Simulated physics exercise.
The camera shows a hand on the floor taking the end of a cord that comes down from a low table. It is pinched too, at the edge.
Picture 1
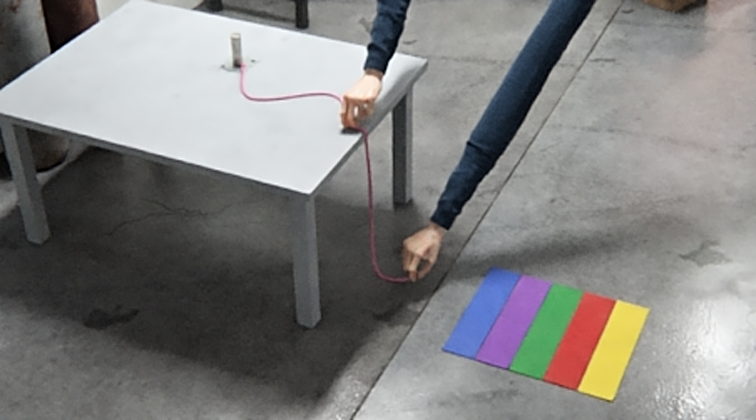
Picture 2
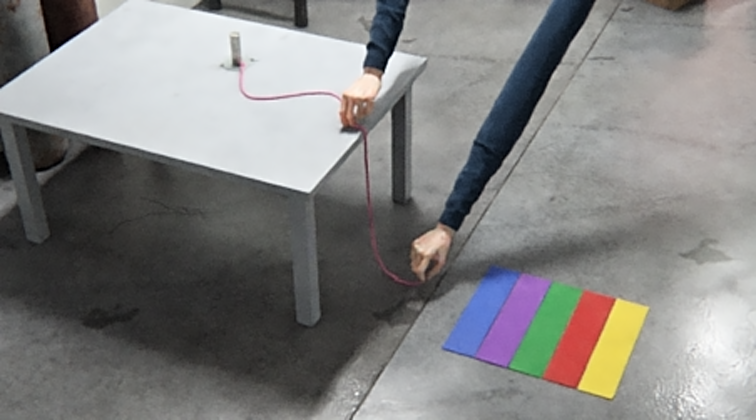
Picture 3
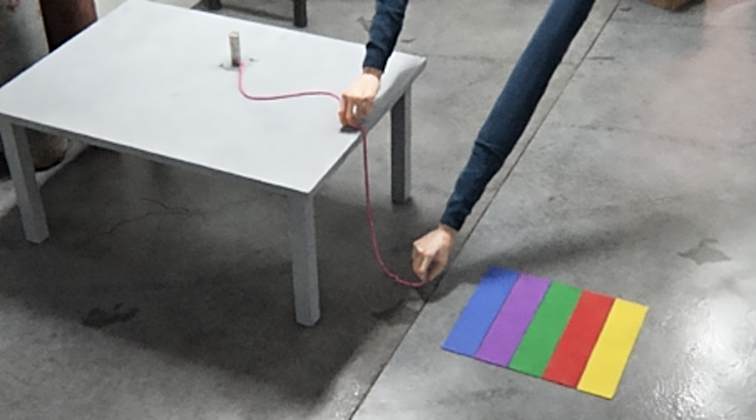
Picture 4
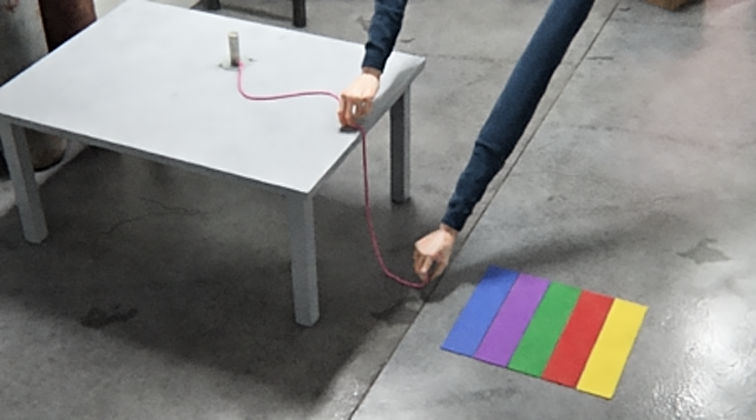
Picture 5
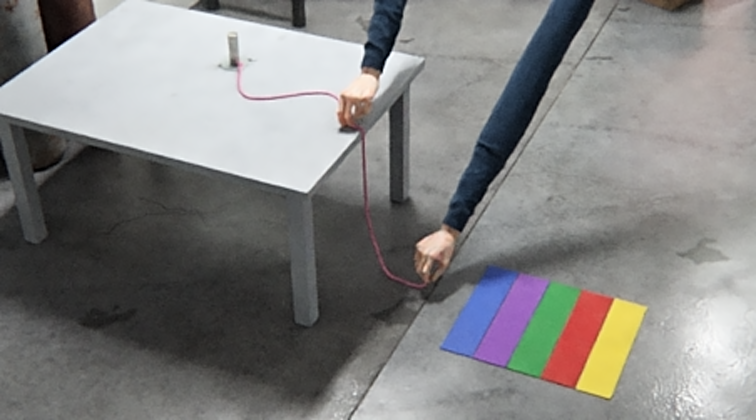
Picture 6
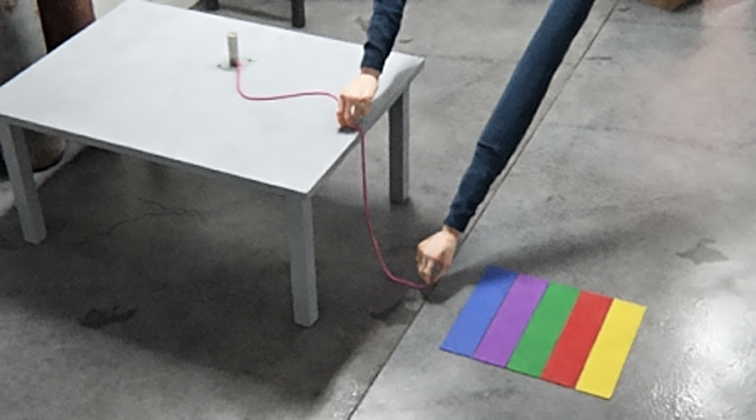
To begin with, a pink cord runs from a small post on a low grey table, pinched at the edge by one hand, while another hand holds its lower end near the floor. That lower hand shifts slightly right, toward the blue side of five coloured strips, then barely moves.
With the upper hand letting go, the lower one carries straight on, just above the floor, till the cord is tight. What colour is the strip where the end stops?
It is red.
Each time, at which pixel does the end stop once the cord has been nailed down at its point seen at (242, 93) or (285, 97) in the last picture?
The two answers, in sequence: (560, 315) and (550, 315).
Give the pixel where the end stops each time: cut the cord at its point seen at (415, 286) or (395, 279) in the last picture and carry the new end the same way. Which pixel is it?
Try one: (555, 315); try two: (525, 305).
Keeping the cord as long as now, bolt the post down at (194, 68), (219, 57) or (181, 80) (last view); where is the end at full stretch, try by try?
Taking the tries in turn, you get (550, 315), (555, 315) and (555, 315).
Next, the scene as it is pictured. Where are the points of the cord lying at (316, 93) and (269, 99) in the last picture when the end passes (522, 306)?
To (334, 112) and (297, 98).
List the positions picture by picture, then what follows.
End (416, 277); blue (467, 338); purple (499, 348); green (533, 358); red (568, 368); yellow (602, 379), in the first frame.
End (425, 278); cord through (241, 80) (285, 97) (342, 103) (365, 144) (370, 207) (380, 263), in the second frame.
End (427, 279), in the third frame.
End (428, 279); cord through (239, 80) (283, 97) (341, 103) (364, 144) (367, 206) (381, 263), in the fourth frame.
End (430, 280), in the fifth frame.
End (432, 281); cord through (238, 81) (282, 97) (340, 103) (363, 144) (366, 207) (382, 263), in the sixth frame.
Soon after, end near (522, 306); over purple.
Then, end near (562, 317); over green.
At full stretch, end near (585, 323); over red. It gets as far as the red strip.
